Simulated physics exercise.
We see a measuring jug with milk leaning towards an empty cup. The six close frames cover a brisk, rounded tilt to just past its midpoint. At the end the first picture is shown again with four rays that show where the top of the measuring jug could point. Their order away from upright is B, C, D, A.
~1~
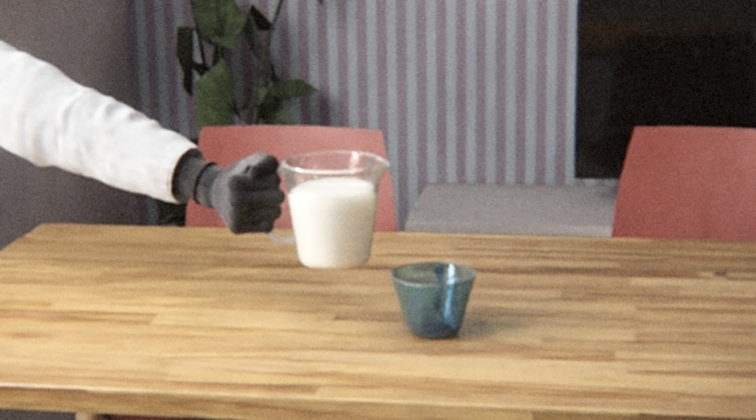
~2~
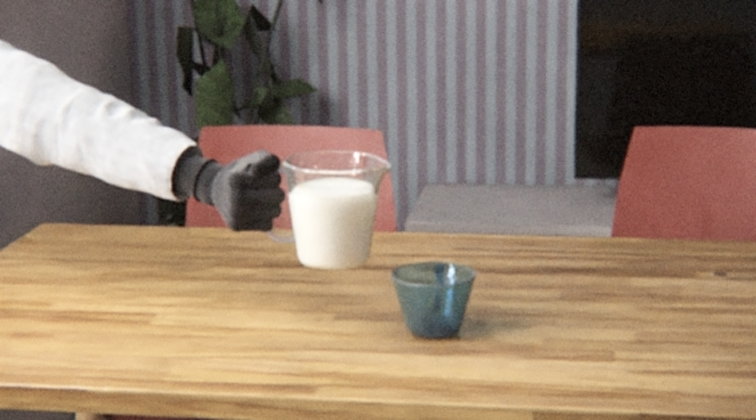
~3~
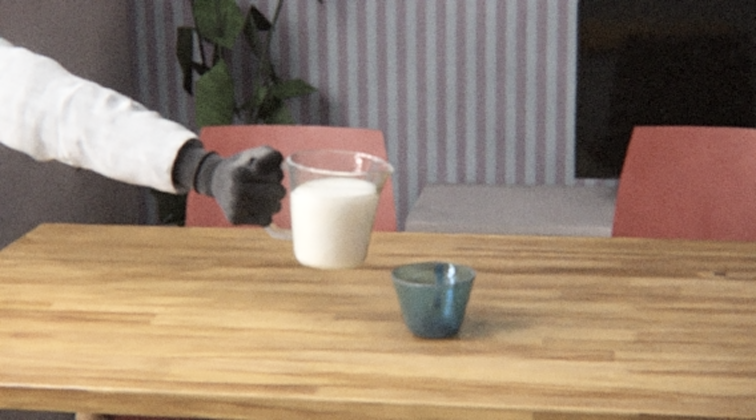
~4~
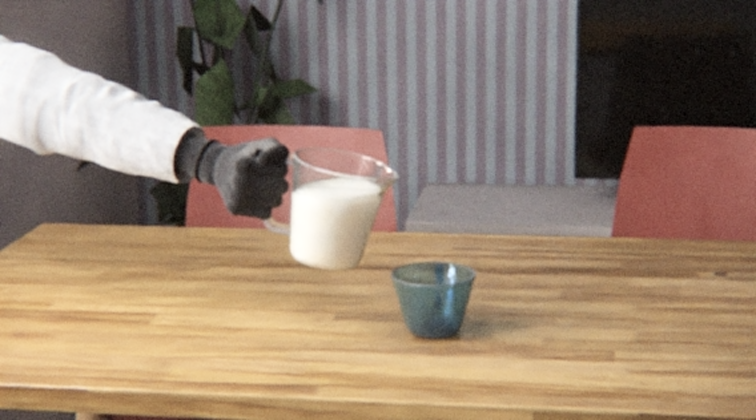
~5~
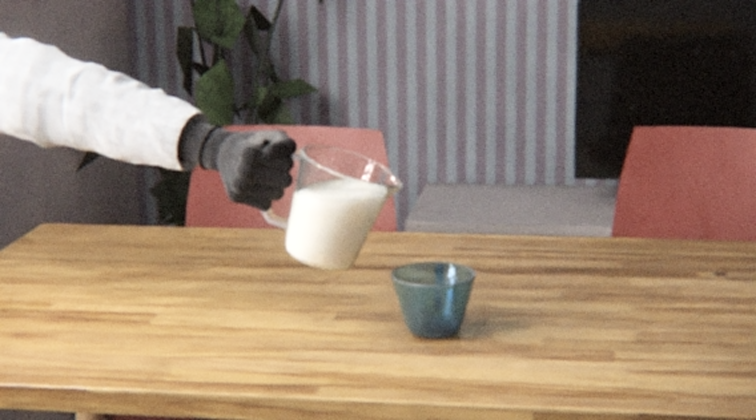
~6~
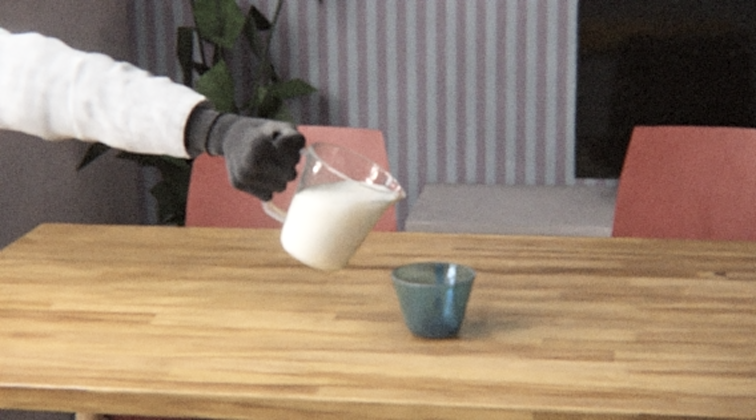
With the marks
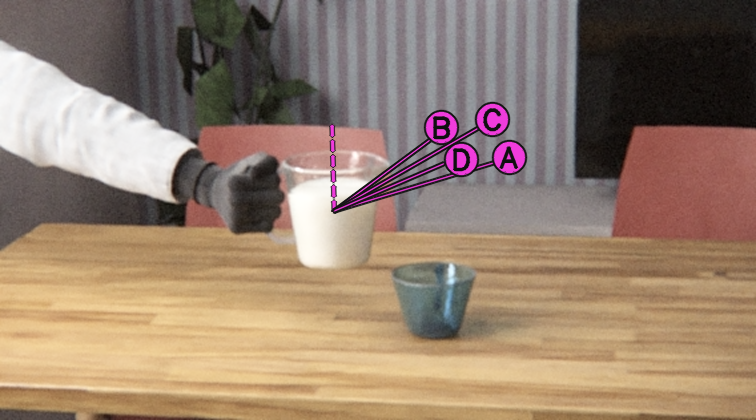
At first, a dark-gloved hand in a white sleeve holds a clear jug of milk upright above a wooden table, near an empty blue cup. The hand then gradually tilts the jug to the right, its lip lowering toward the cup, while the milk stays inside and the cup remains still.
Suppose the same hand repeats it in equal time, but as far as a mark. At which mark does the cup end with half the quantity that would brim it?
Tilt B.
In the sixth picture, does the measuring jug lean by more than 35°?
No.
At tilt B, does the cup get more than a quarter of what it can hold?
Yes, clearly.
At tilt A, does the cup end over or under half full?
Over.
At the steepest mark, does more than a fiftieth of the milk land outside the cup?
Yes.
On the marked copy, A at (493, 162); B at (429, 140); C at (477, 128); D at (443, 163).
If A is chosen, the cup ends with about 83 % of what it can hold; 20 % of the milk is spilt.
If B is chosen, the cup ends with about 49 % of what it can hold.
If C is chosen, the cup ends with about 61 % of what it can hold; 6 % of the milk is spilt.
If D is chosen, the cup ends with about 71 % of what it can hold; 14 % of the milk is spilt.
